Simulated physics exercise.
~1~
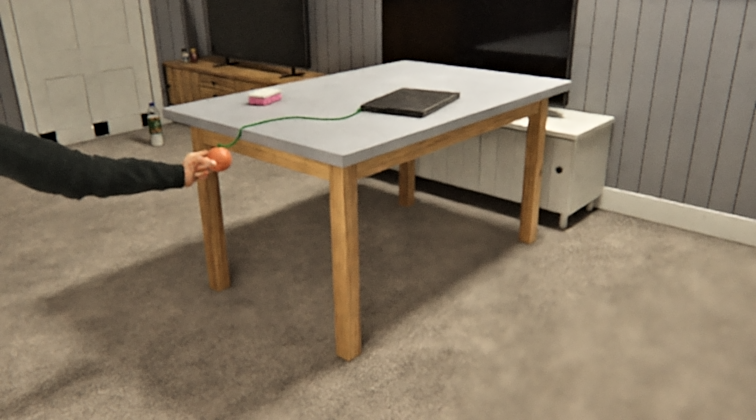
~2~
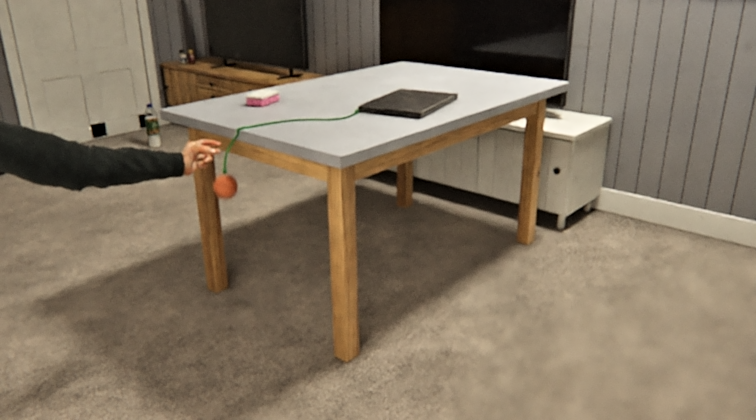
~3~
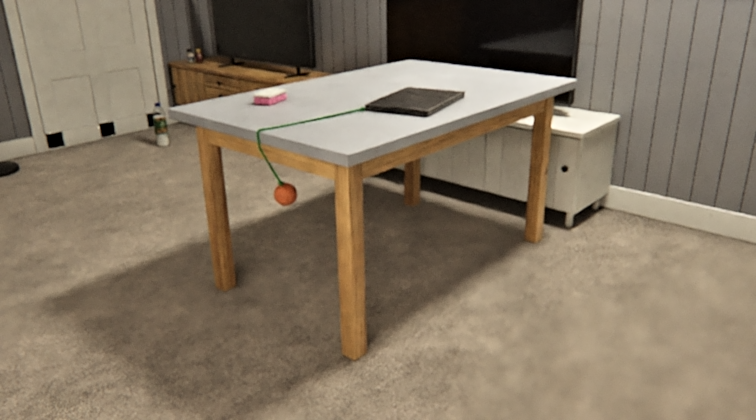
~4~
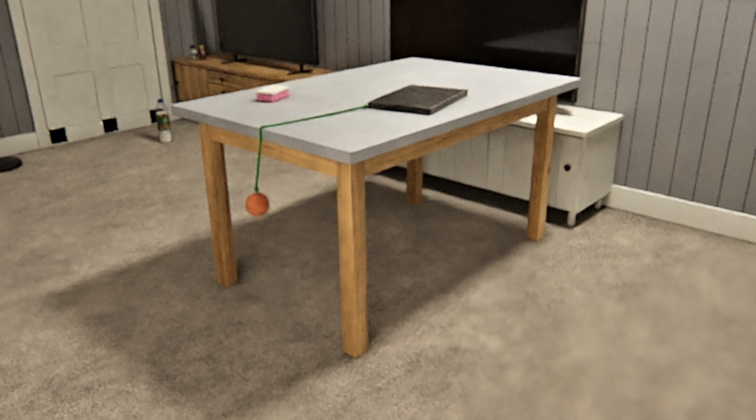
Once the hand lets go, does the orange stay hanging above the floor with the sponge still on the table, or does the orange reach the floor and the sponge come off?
The orange stays hanging in the air on the green lace below the table edge. The sponge remains in its place on the tabletop.
